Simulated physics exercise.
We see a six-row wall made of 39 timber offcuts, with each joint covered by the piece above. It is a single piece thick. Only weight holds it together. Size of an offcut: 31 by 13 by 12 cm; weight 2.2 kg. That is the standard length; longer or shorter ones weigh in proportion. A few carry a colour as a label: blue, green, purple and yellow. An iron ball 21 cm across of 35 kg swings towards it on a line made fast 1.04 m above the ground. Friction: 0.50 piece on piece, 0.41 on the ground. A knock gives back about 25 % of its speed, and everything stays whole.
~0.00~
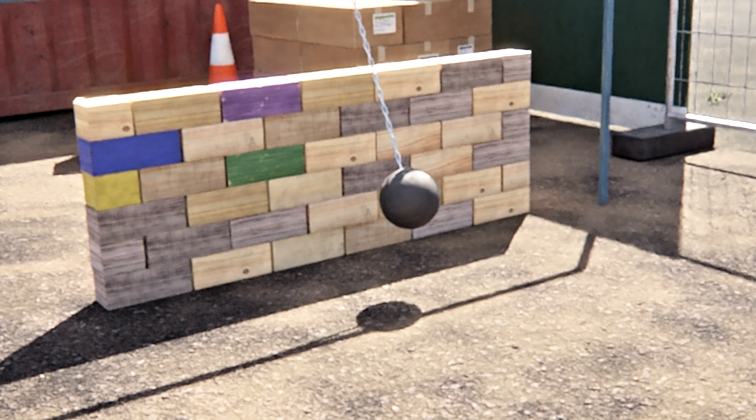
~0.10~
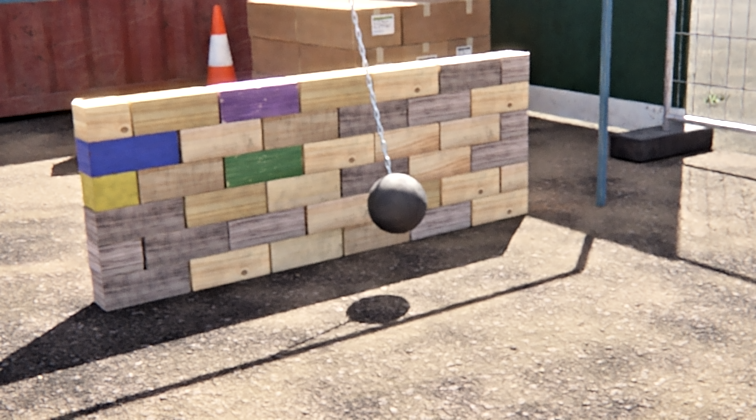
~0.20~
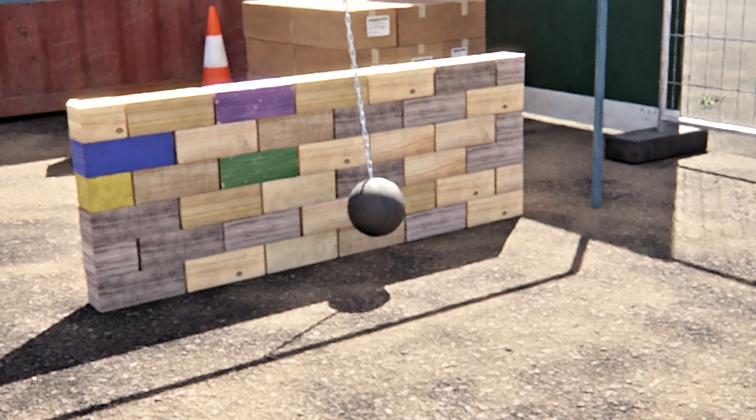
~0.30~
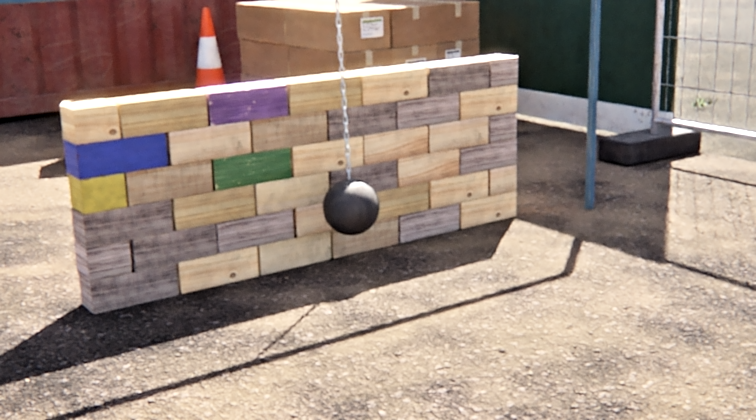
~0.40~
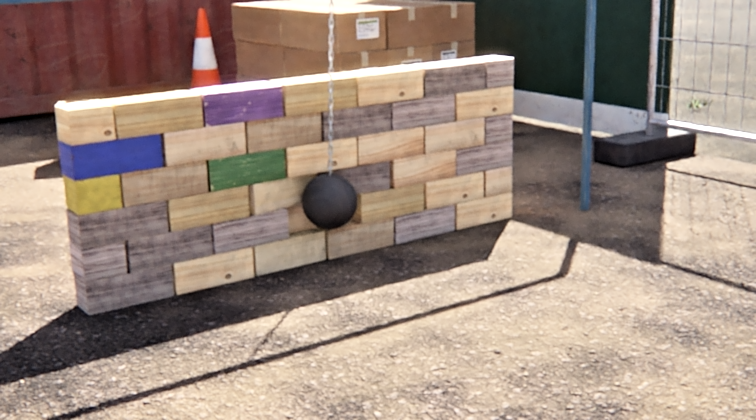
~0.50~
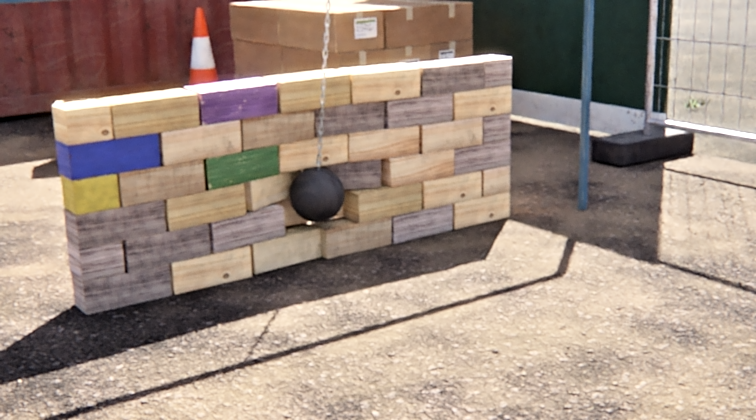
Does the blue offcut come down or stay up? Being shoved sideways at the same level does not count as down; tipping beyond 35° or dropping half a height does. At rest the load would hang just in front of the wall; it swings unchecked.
The blue offcut stays up.
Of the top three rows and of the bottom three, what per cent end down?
Top 60, bottom 20 per cent.
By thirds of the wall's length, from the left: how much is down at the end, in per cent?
Left 30, middle 80, right 20 per cent.
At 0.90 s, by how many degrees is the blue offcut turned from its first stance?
Some 0°.
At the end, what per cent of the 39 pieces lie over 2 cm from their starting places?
Shifted: 40 per cent.
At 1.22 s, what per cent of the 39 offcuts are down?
At that moment 40 per cent.
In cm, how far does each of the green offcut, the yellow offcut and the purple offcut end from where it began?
About: Green 55, yellow 0, purple 105.
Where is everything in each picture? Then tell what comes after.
In the first frame (each place is the centre of the face we see best; the camera pans a little), ball (409, 196) line 25° before plumb; blue offcut (137, 153); green offcut (266, 165); yellow offcut (118, 190); all as stacked.
Ball (397, 203) line 20° before plumb; blue offcut (135, 154), in the second frame.
Ball (376, 209) line 13° before plumb; blue offcut (130, 155), in the third frame.
Ball (351, 213) line 4° before plumb; blue offcut (123, 156), in the fourth frame.
Ball (329, 210) line 5° past plumb; blue offcut (118, 157); 4 have shifted, in the fifth frame.
Ball (316, 204) line 10° past plumb; blue offcut (116, 157); purple offcut (240, 104) moved 18 mm; green offcut (244, 167) moved 26 mm; 15 have shifted, in the sixth frame.
By 0.90 s, line 9° past plumb; 1 of the 39 offcuts down; blue offcut unmoved; purple offcut tilted 22°.
By 1.22 s, line 4° before plumb; 15 of the 39 offcuts down; blue offcut unmoved; purple offcut tilted 69°, 38 cm lower.
When it is over (2.7 s), line 10° past plumb; 15 of the 39 offcuts down; blue offcut unmoved; purple offcut on its side; green offcut on its side. In pixels of the last frame, middles, blue offcut near (109, 154), purple offcut near (107, 219).
